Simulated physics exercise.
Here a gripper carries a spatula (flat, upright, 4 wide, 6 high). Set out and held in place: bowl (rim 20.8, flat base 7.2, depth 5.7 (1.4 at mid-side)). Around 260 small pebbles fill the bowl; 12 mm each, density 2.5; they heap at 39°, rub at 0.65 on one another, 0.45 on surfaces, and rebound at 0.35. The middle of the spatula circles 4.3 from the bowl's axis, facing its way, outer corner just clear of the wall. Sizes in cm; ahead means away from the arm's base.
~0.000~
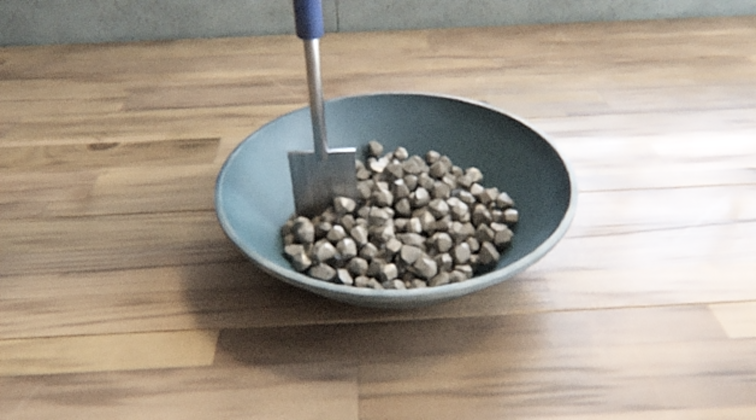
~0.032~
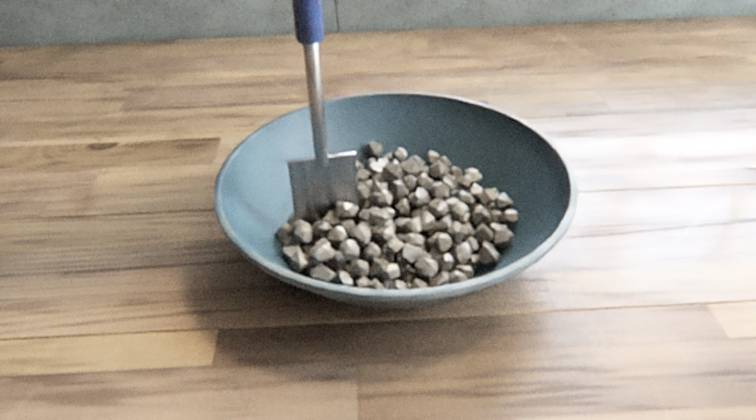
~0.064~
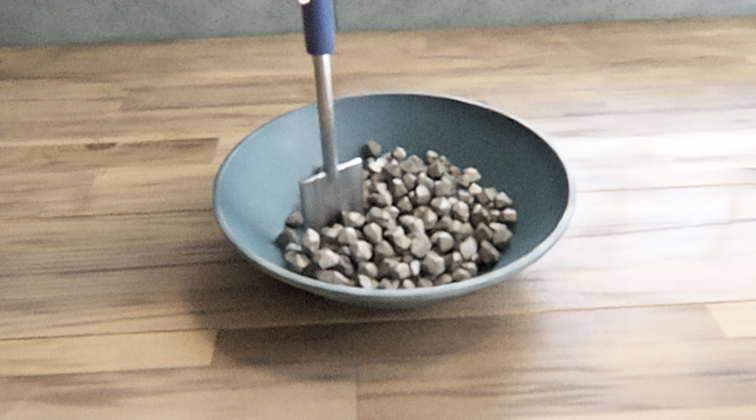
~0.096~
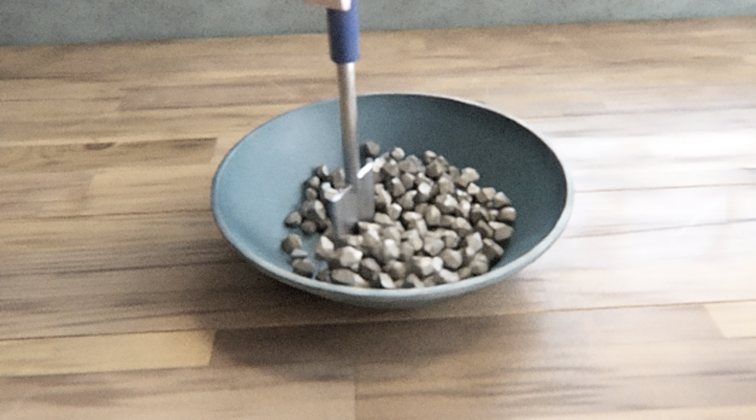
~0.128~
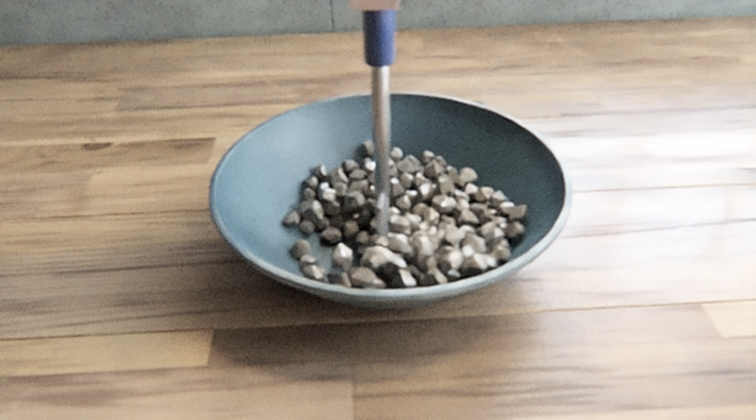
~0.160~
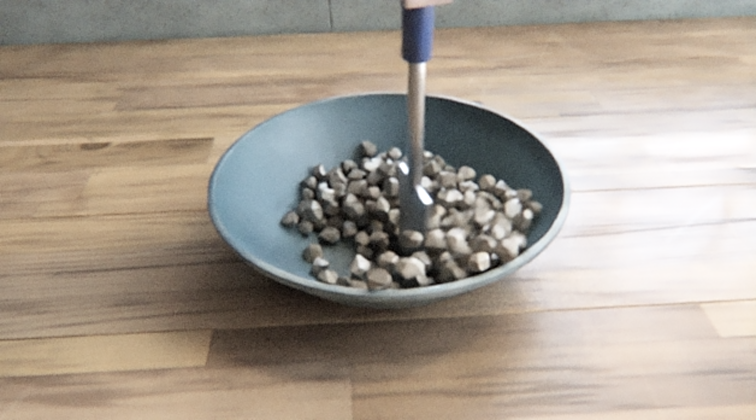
A wide grey-blue bowl sits on a striped wooden tabletop before a grey wall, seen from the front and slightly above by a still camera. Grey-brown pebbles are heaped inside it, and a metal spatula with a blue handle stands upright at the left of the heap. The spatula moves slowly rightward through the pebbles, its blade turning edge-on as it pushes them aside.
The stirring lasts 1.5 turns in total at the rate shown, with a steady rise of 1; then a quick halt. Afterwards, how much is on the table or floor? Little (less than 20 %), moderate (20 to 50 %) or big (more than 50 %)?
On the table or floor the share is little, less than 20 %.
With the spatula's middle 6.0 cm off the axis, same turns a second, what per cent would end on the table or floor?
In that case some 15 per cent.
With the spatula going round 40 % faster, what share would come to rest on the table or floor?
Then about 30 per cent.
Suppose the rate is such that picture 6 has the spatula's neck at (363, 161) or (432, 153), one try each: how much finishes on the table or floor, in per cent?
About 5 and 15 per cent.
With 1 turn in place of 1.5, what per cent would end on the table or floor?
It would be near 10 per cent.
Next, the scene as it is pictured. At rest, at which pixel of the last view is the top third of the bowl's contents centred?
Around (424, 198).
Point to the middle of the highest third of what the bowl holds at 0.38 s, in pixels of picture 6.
At about (357, 133).
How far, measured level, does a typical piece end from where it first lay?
About 8 cm.
After 0.38 s, 273° round, highest piece 8 above the table; 241 in the bowl, 6 on the table or floor, 10 in flight or on the tool.
After 0.60 s, 81° round, highest piece 7 above the table; 238 in the bowl, 18 on the table or floor, 1 in flight or on the tool.
After 0.91 s, 180° round, highest piece 5 above the table; 231 in the bowl, 26 on the table or floor.
After 1.61 s, 180° round, highest piece 5 above the table; 231 in the bowl, 26 on the table or floor.
At rest, 231 in the bowl, 26 on the table or floor. That is 10 % on the table or floor.
